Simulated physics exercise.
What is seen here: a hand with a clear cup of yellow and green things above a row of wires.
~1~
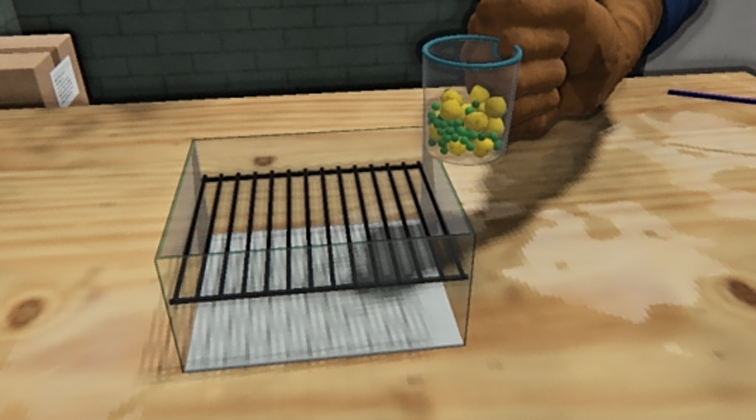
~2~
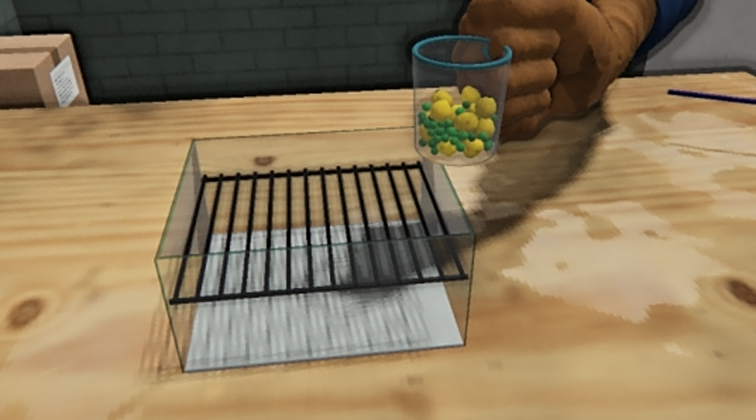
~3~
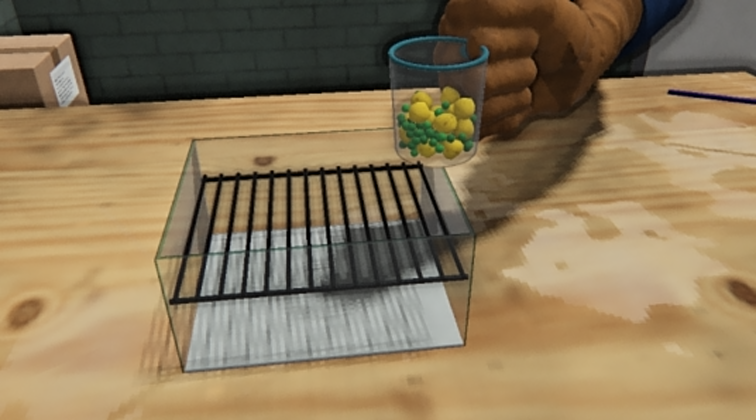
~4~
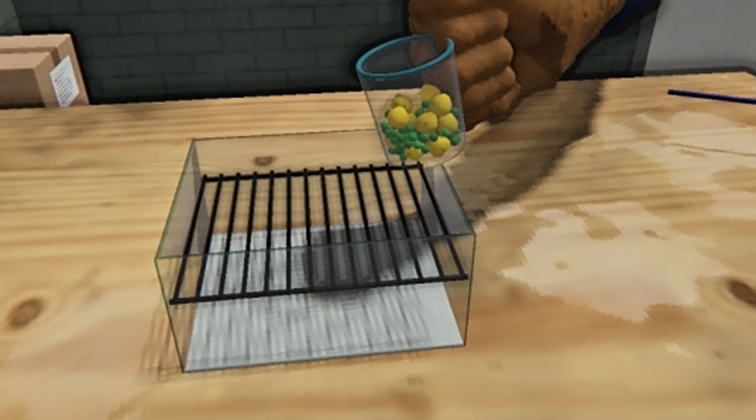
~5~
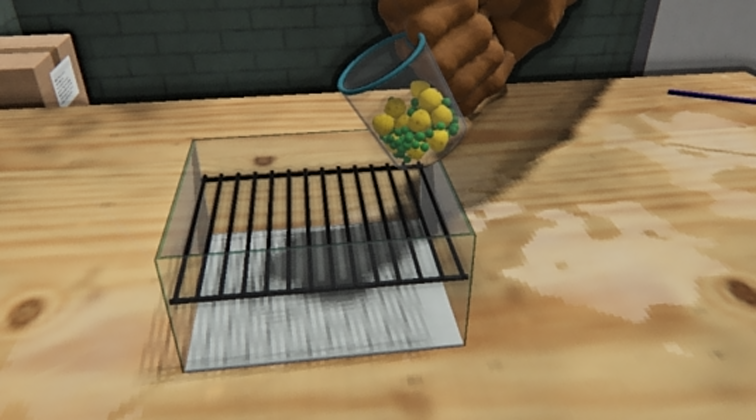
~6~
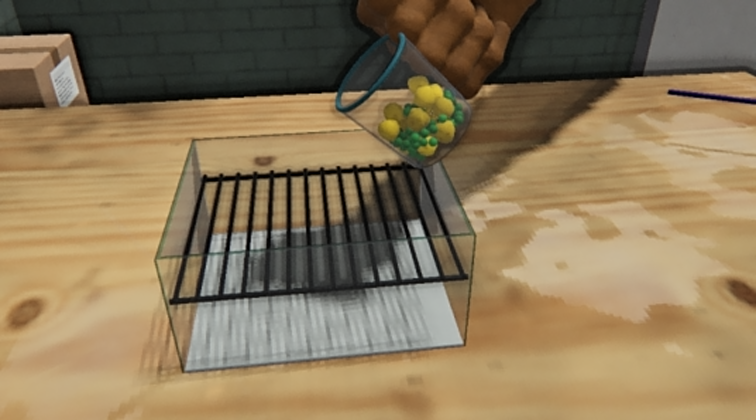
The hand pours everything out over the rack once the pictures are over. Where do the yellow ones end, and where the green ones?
I reckon the yellow ones won't pass, and the green ones will pass.
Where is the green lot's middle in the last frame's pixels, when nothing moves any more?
Roughly (363, 276).
Then, 0.30 s on from there, yellow ones, the whole lot in the cup; green ones, the whole lot in the cup.
Then, 0.62 s on from there, yellow ones, all but a few in the cup, a little on or over the wires; green ones, the whole lot in the cup.
Then, 1.01 s on from there, yellow ones, the whole lot on or over the wires; green ones, a little in the cup, near two thirds on or over the wires, near a quarter under the rack.
In the end, yellow ones, the whole lot on the wires, none at all under the rack; green ones, only a few on the wires, all but a few under the rack.
